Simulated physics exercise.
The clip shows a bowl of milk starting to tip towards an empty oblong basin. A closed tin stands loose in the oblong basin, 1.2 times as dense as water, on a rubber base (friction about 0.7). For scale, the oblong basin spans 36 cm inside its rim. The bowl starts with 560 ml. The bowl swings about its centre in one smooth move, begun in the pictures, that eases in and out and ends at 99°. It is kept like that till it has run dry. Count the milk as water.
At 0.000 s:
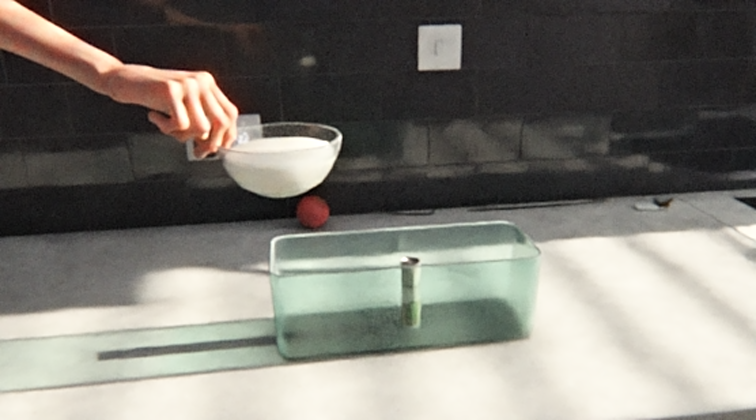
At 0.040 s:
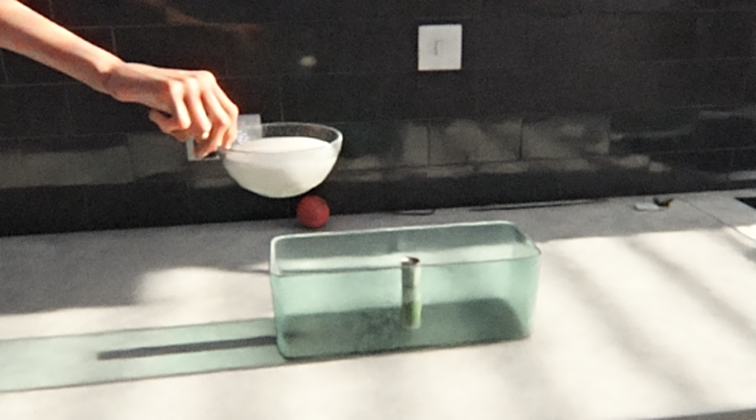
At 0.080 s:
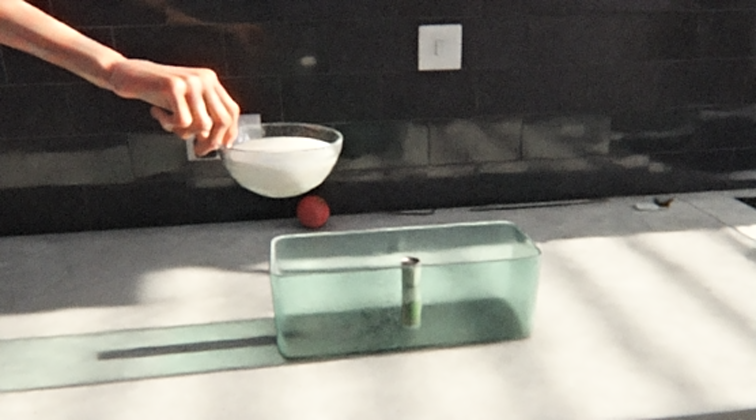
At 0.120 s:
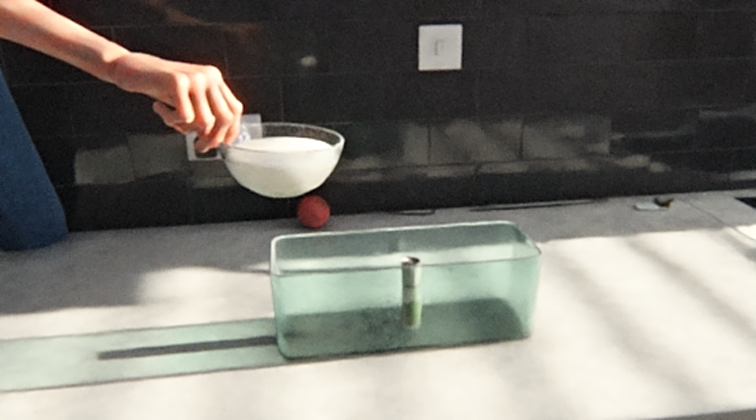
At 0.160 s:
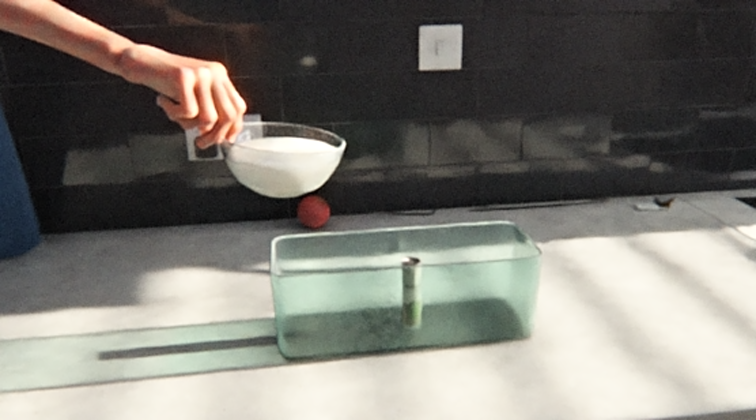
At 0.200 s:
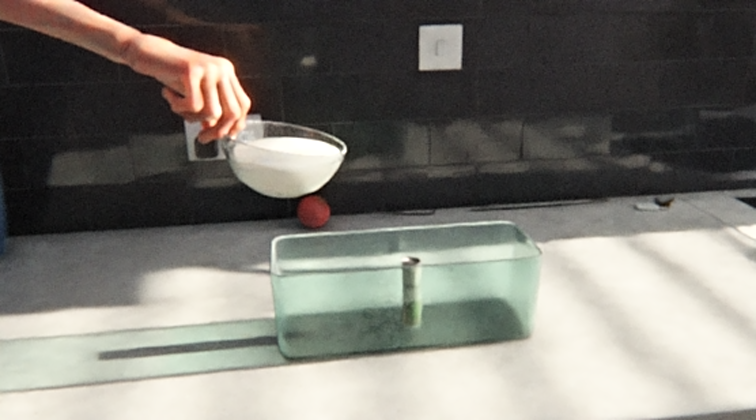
A hand holding a glass bowl of milk above a pale green oblong basin, gradually tilting it slightly to the right.
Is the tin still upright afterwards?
It remains upright.
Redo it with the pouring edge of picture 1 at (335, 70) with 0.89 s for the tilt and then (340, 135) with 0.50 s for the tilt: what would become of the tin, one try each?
First it remains upright; then it goes over.
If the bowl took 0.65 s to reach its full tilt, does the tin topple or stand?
The tin stays up.
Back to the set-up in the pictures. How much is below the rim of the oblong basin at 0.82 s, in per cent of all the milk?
Some 94 per cent.
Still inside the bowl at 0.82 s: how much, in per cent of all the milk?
Near 1 in a hundred.
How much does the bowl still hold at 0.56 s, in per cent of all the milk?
Some 40 per cent.
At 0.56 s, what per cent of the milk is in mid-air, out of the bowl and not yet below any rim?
Near 42 in a hundred.
By 0.56 s the tilt is 69° and 40 per cent is still to pour; the tin stands where it began.
By 0.82 s the tilt is 97° and 1 per cent is still to pour; the tin stands where it began.
By 1.09 s the tilt is 99° and 0 per cent is still to pour; the tin stands where it began.
By 1.39 s the tilt is 99° and 0 per cent is still to pour; the tin stands where it began.
At rest the tin stands where it began.
